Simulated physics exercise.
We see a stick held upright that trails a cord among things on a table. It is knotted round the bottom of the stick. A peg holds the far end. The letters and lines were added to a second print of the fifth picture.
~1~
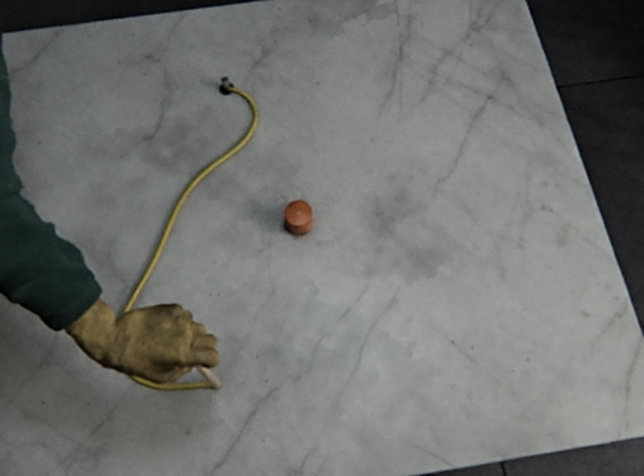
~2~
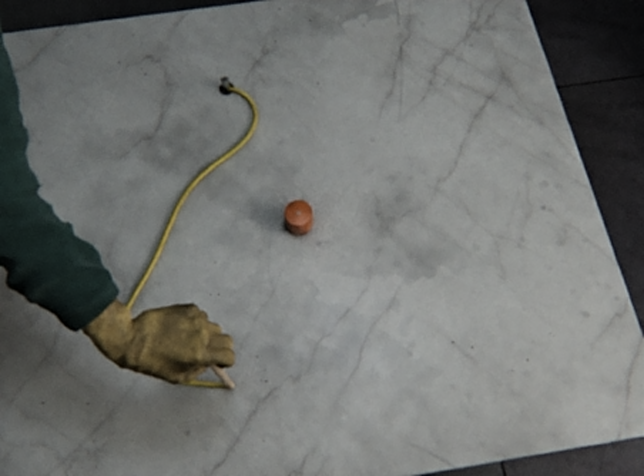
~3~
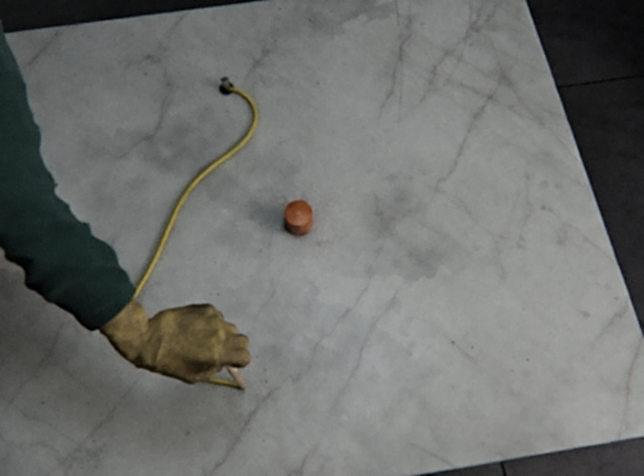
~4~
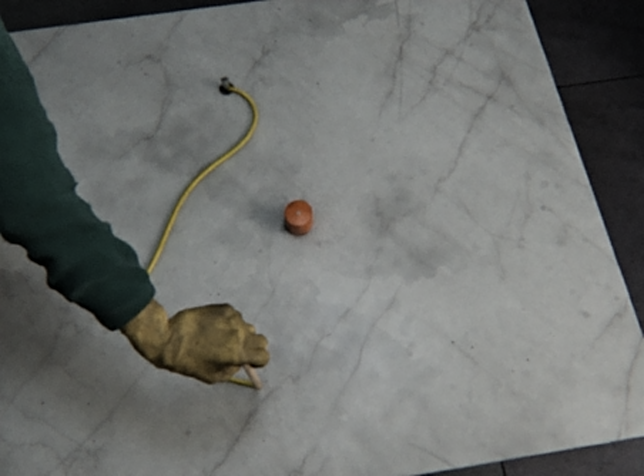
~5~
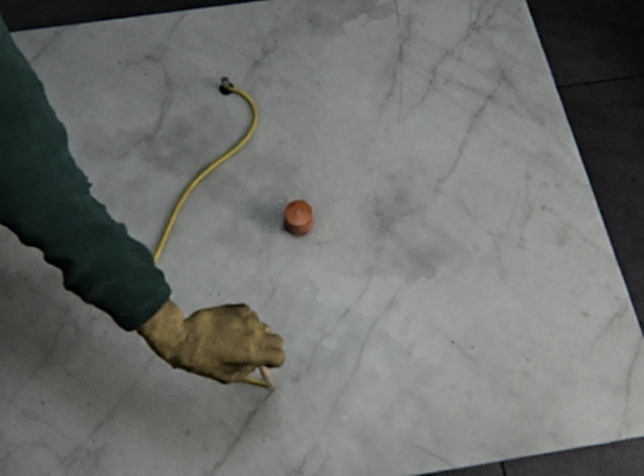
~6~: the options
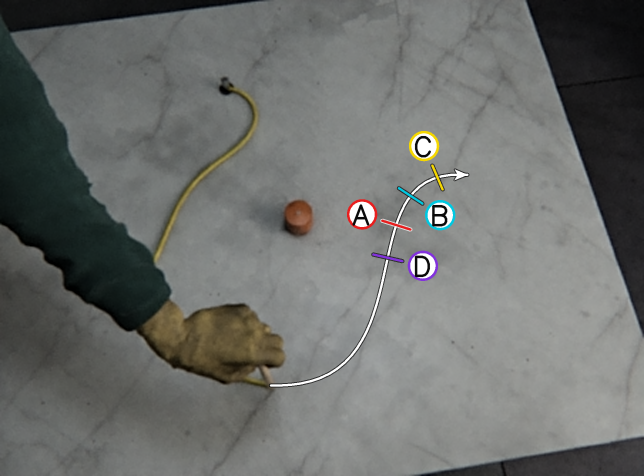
On a grey marbled tabletop, a gloved hand slid the bottom of a small stick steadily to the right, trailing a yellow cord from a peg, while a small orange pot stayed still.
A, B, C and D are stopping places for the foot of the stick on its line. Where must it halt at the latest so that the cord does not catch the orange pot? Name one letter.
All is well up to B.
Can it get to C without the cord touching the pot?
No.
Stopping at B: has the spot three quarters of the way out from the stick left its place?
No.
On the marked copy, A at (396, 225); B at (411, 196); C at (437, 177); D at (388, 258); the route from (271, 386) via (383, 279) to (468, 175).
Following B. Soon after the start, foot of the stick (357, 348), middle of the cord (175, 239).
Later, foot of the stick (387, 262), middle of the cord (184, 240).
In the end, foot of the stick (411, 196), middle of the cord (202, 236); nothing has been touched.
As for the rest, A is safe but short; C brings the cord against the pot; D is safe but short.
